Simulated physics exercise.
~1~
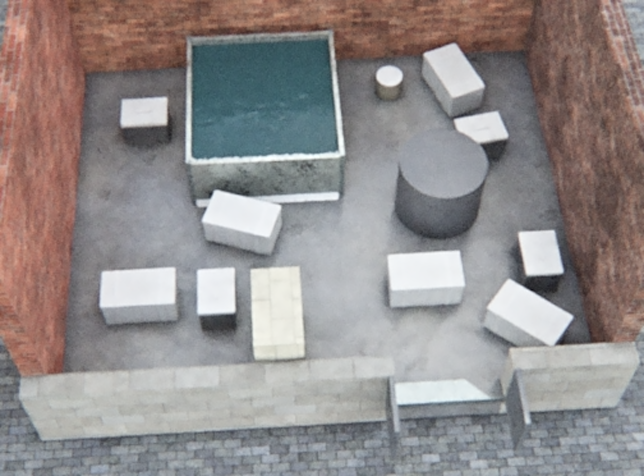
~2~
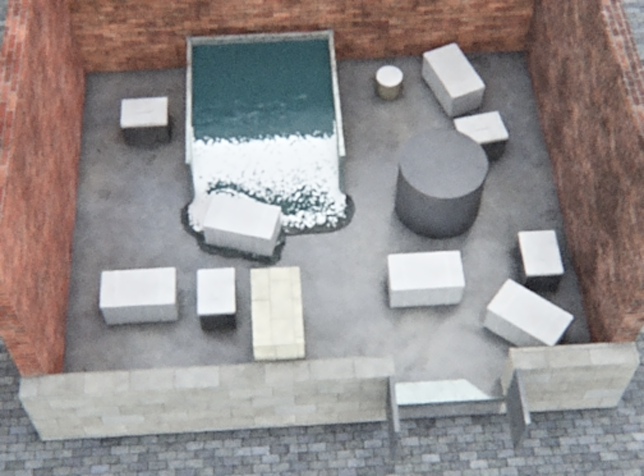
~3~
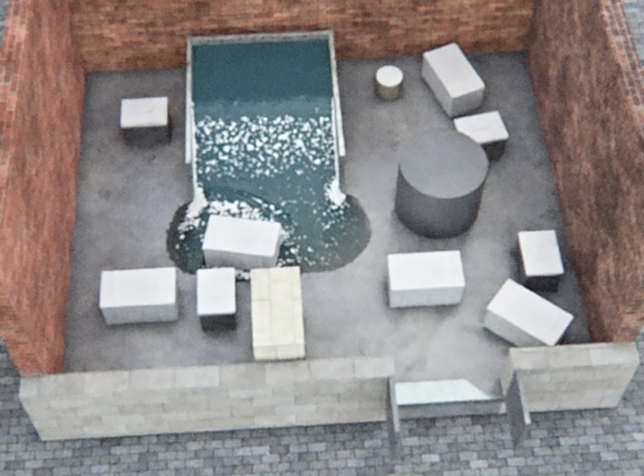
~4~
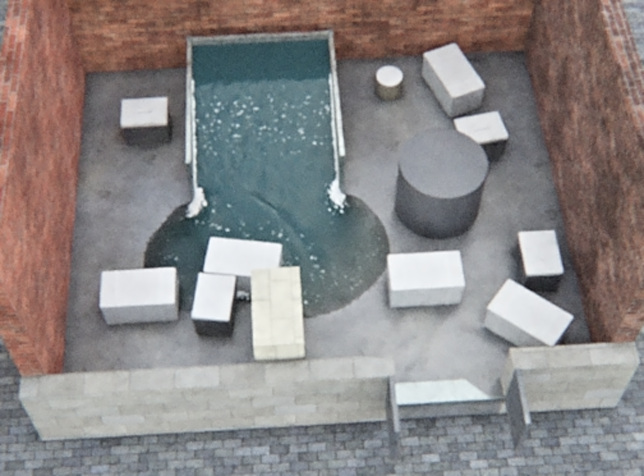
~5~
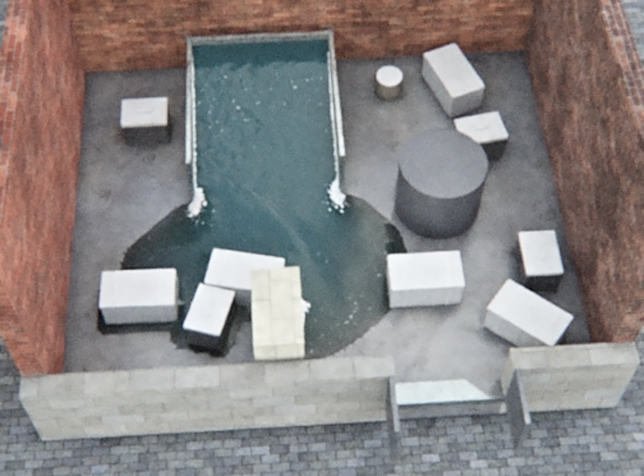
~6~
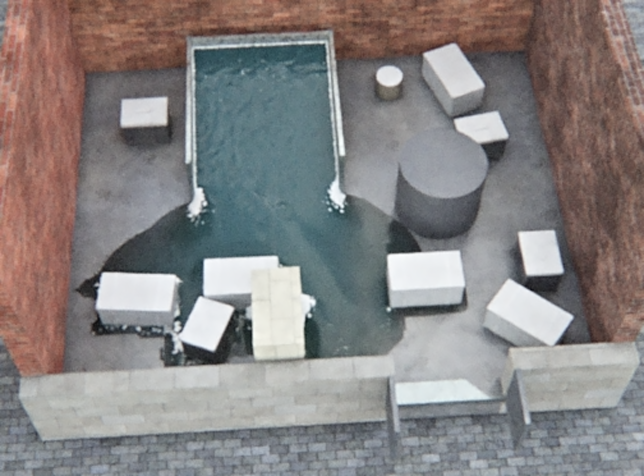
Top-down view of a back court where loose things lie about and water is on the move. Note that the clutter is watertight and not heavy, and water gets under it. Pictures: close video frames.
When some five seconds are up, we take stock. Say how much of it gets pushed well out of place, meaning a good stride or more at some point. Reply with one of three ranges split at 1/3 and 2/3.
2/3 or more.
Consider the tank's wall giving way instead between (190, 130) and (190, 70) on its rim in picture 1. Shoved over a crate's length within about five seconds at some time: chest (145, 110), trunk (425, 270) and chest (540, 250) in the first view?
Order as asked: Sent that far; not sent that far; not sent that far.
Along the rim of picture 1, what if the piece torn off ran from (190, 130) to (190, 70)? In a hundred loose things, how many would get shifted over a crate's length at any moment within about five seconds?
About 30 per cent.
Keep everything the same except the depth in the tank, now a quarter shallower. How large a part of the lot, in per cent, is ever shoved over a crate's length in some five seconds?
Close to 40 % of the lot.
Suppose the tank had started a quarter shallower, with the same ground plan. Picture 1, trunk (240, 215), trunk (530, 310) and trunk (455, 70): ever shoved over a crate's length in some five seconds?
In the order asked: Over that distance, below that distance and below that distance.
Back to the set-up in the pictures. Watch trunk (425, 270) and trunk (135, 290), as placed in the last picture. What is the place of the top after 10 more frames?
Estimated positions: (487, 322) and (91, 332), approximately.
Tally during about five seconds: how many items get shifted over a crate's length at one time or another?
It totals 7.
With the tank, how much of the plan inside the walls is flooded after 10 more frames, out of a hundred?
Estimate: About 55 %.
A moment on, 2 of 10 are well off their spots; 1 afloat.
Next, 4 of 10 are well off their spots; 2 afloat.
Later, 4 of 10 are well off their spots; 4 afloat.
In the end, 7 of 10 are well off their spots, and 7 have been at some point; 5 afloat.
